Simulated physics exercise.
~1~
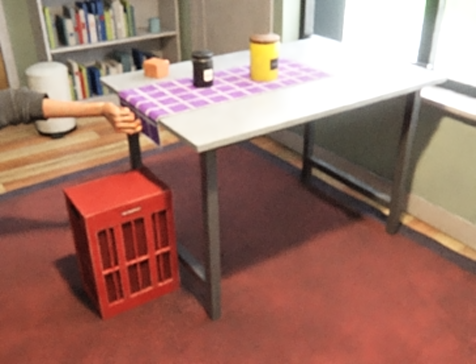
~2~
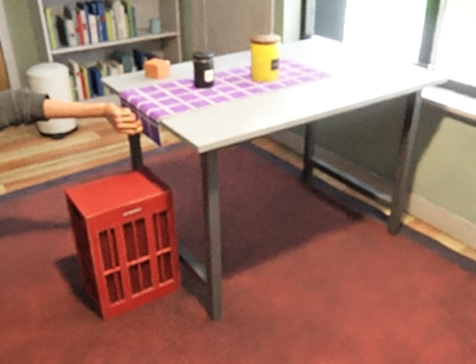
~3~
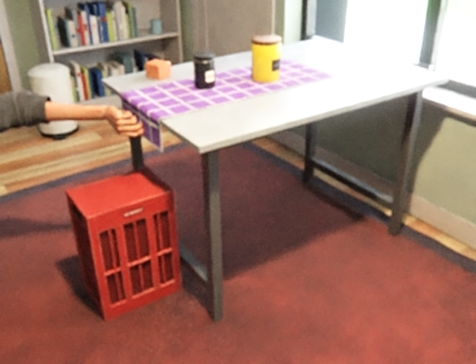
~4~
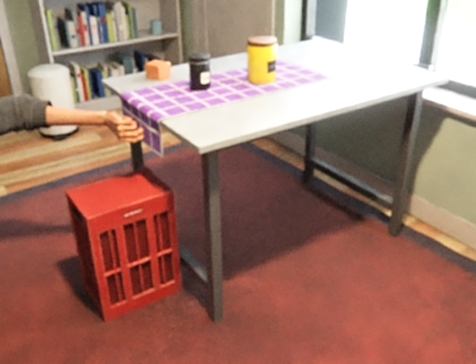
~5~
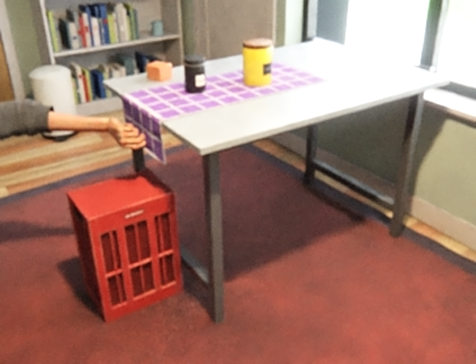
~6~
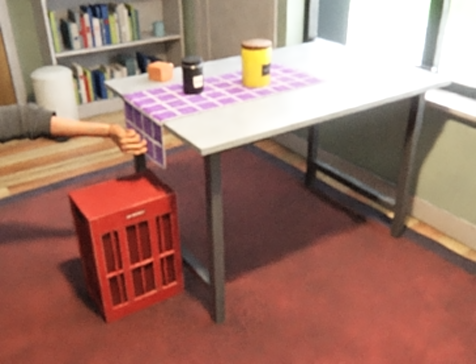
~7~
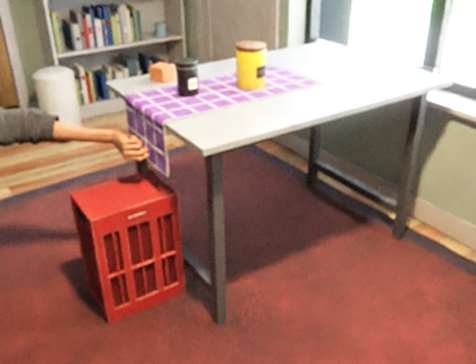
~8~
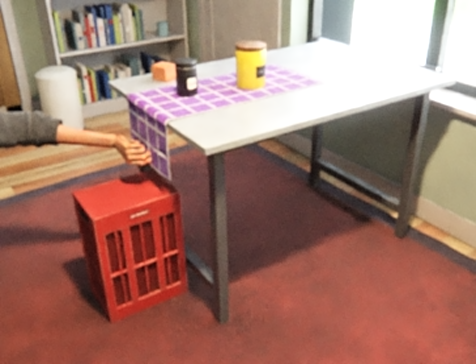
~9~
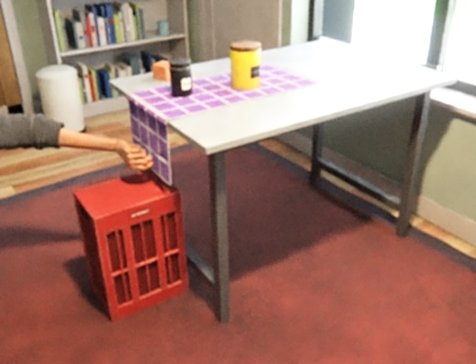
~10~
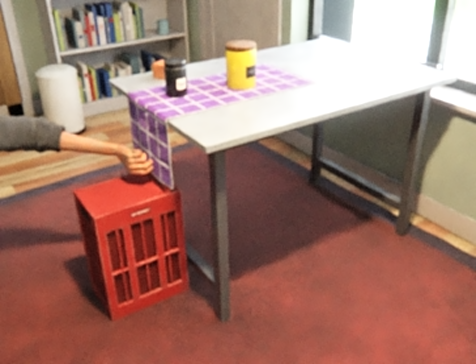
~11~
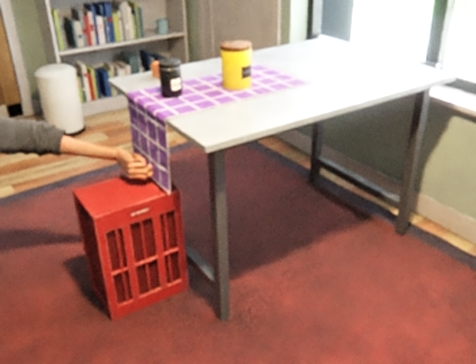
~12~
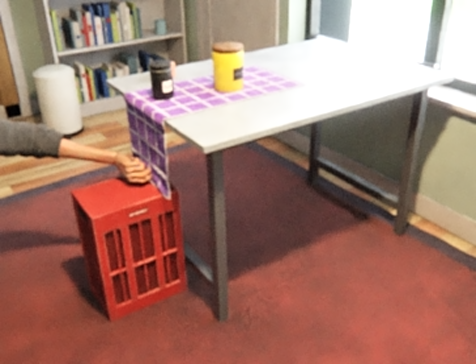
A purple checked table runner was pulled down over the table's left end by a hand, carrying a black jar and a yellow canister left, still upright on top, until its hem reached the red crate and the jar hid the orange block.
